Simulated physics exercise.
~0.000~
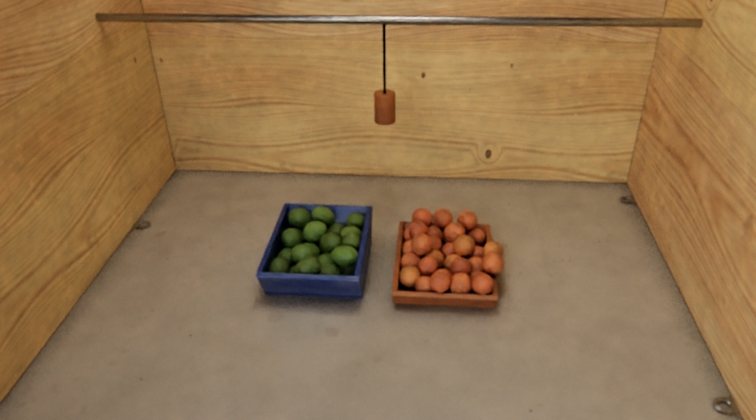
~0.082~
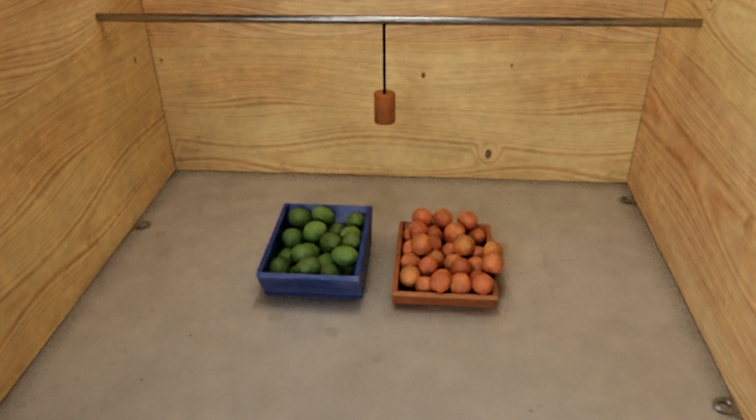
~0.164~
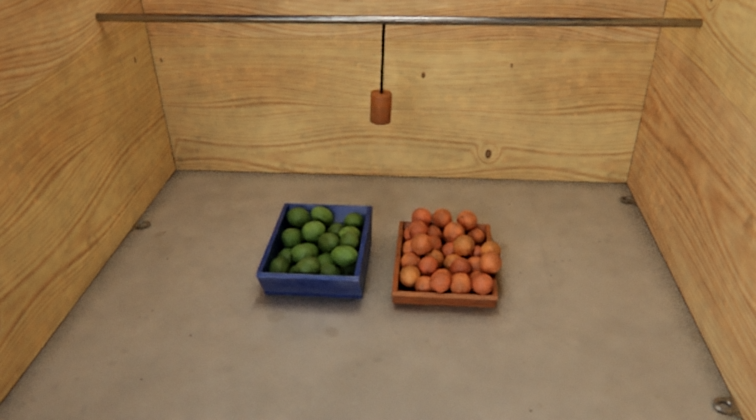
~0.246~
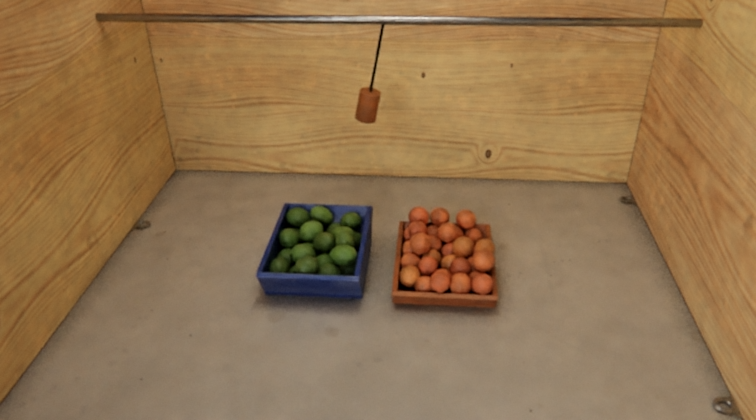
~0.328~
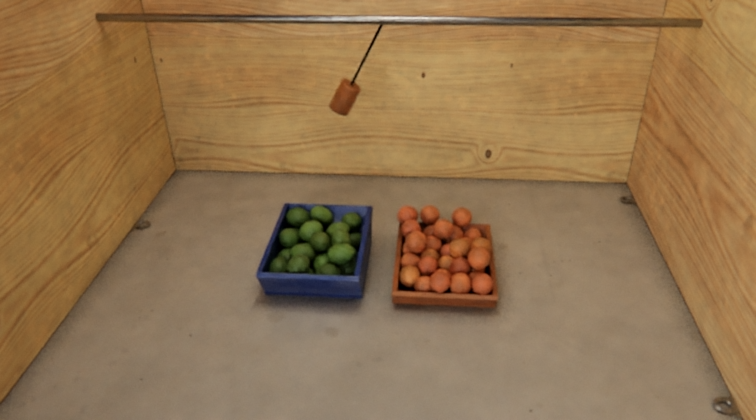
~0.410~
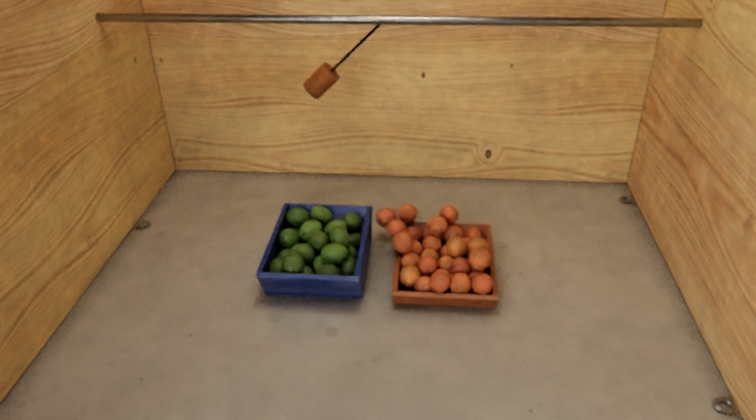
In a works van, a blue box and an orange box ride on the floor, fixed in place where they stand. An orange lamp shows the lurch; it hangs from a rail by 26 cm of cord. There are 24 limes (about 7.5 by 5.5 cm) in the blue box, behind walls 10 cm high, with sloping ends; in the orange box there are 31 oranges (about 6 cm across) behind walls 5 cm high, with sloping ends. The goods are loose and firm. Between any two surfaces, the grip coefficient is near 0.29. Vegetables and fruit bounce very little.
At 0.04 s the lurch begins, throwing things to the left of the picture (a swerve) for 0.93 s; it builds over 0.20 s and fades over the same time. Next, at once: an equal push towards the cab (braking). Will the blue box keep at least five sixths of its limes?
Yes: The contents lost remain below a sixth.
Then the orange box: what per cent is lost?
For the orange box, roughly 50 percent.
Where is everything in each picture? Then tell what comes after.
In the first frame (each is followed by its nearest rim corner in this view), blue box, (357, 276); orange box, (495, 295); the lamp leans 0°; none out.
In the second frame, blue box, (357, 276); the lamp leans 0°.
In the third frame, blue box, (357, 276); the lamp leans 3°.
In the fourth frame, blue box, (357, 276); the lamp leans 11°.
In the fifth frame, blue box, (357, 276); the lamp leans 27°.
In the sixth frame, blue box, (357, 276); orange box, (495, 295); the lamp leans 46°; 2 out, the lowest orange at (386, 217).
After 0.75 s, blue box 24 in, 0 out and orange box 24 in, 7 out.
After 1.16 s, blue box 24 in, 0 out and orange box 24 in, 7 out.
After 1.75 s, blue box 24 in, 0 out and orange box 16 in, 15 out.
Final count (at 2.50 s), blue box 24 in, 0 out and orange box 15 in, 16 out. Asked share, 0 of 24, 0 per cent.
